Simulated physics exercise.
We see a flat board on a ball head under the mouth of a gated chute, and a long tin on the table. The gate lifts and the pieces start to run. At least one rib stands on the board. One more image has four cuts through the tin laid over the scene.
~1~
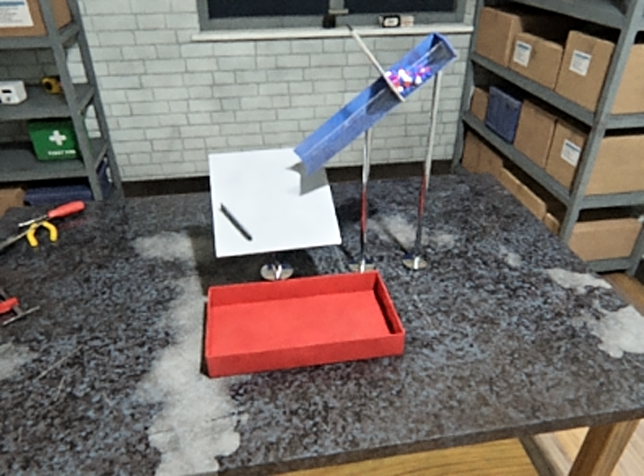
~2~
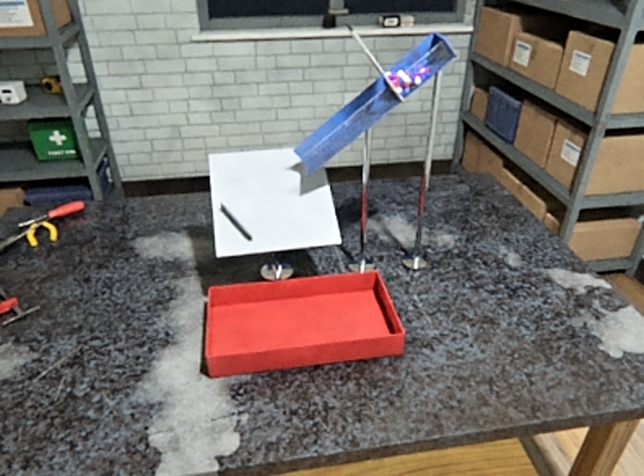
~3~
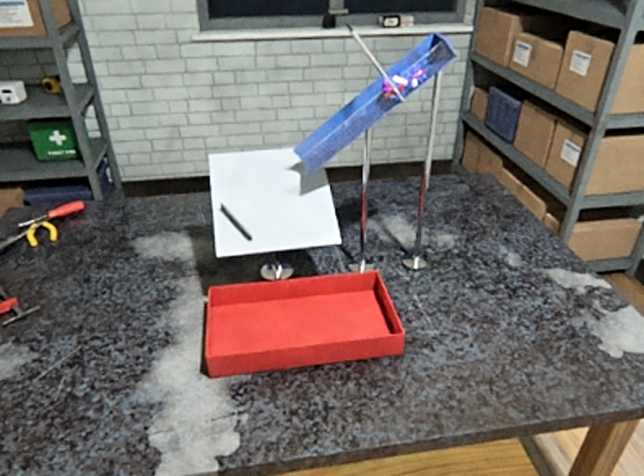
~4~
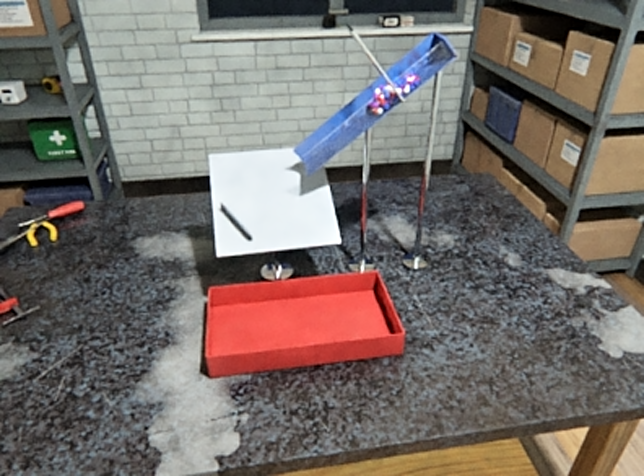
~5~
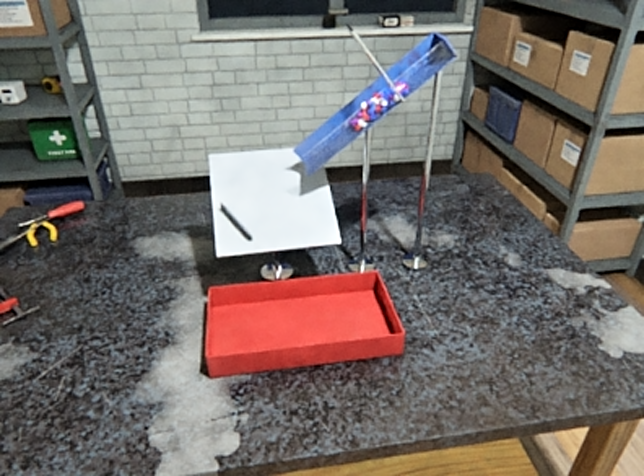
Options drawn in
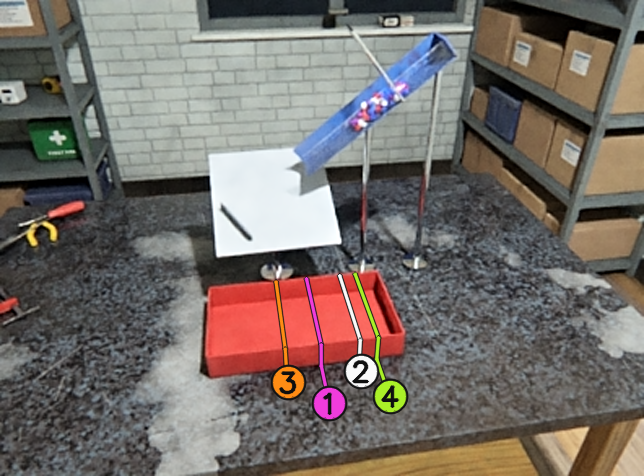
Colorful beads slide down a sloping blue chute above a tilted white board and red tin.
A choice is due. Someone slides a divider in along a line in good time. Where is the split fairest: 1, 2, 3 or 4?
3 is best.
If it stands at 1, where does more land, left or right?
The left side.
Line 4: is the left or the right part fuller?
Left.
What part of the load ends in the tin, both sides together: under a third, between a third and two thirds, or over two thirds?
About that: Over two thirds.
On the marked copy, line 1 crosses the front rim at (321, 343); line 2 crosses the front rim at (360, 339); line 3 crosses the front rim at (285, 348); line 4 crosses the front rim at (378, 337).
With 1, of what is caught, nearly all on the left of the divider, a small part on the right.
With 2, of what is caught, nearly all on the left of the divider, a stray few on the right.
With 3, of what is caught, about a third on the left of the divider, about two thirds on the right.
With 4, of what is caught, nearly all on the left of the divider, a stray few on the right.
